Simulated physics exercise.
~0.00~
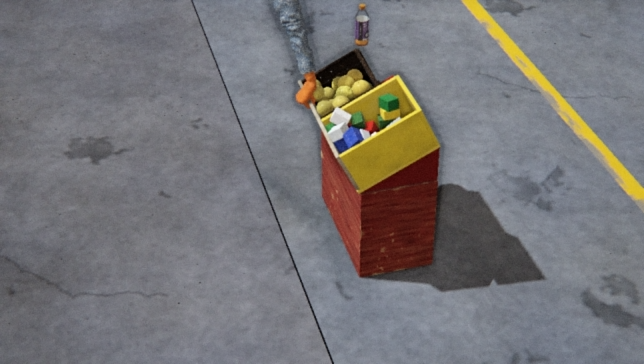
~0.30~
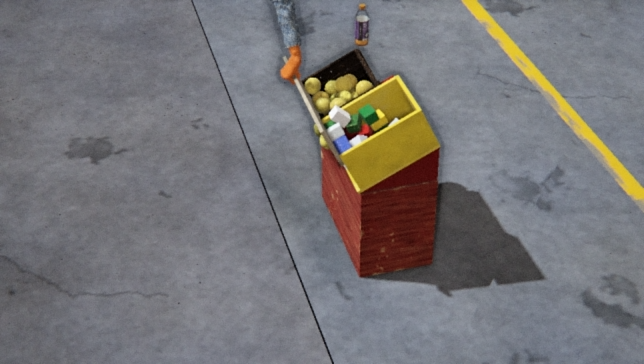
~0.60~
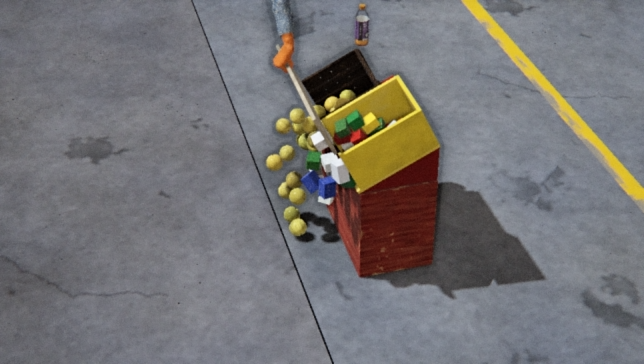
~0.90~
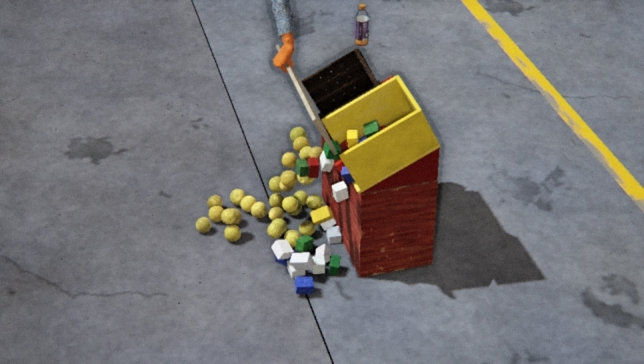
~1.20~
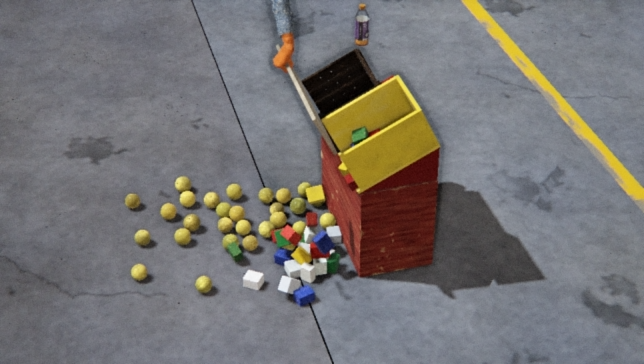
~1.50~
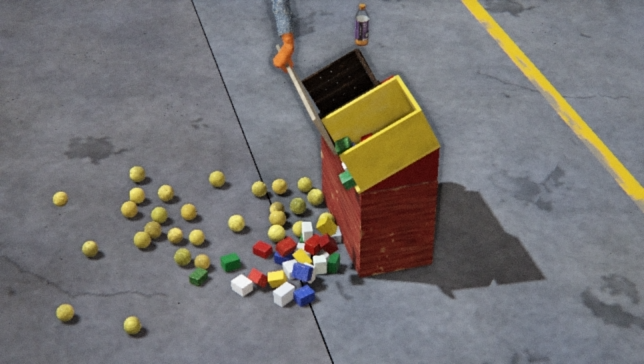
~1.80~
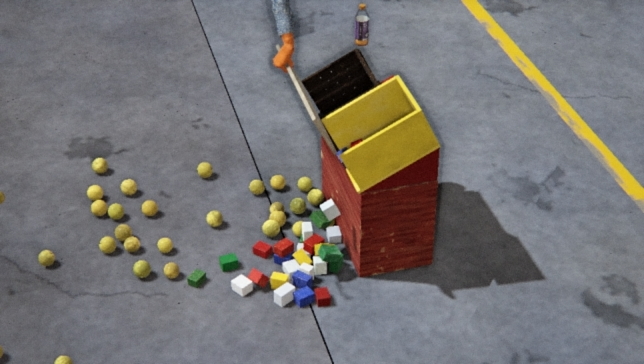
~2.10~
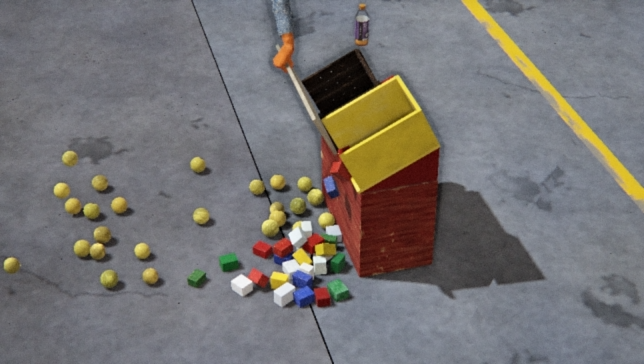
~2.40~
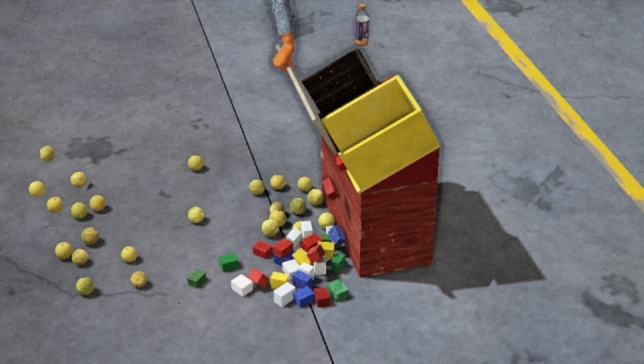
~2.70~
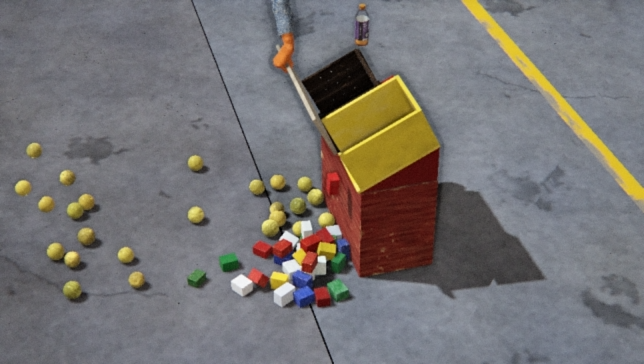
To begin with, a yellow bin of coloured toy bricks and a black bin of yellow apples sit side by side on a red stand, sloping down to the left, with an orange-gloved hand at the gate. The hand draws the gate up and to the left, where it stays leaning. Apples and bricks then spill over the lower edge onto the grey concrete. The black bin empties first, its apples rolling away to the left, while the bricks heap up beside the stand. The last few bricks trickle out more slowly, until both bins are empty and the scattered pieces settle on the ground.
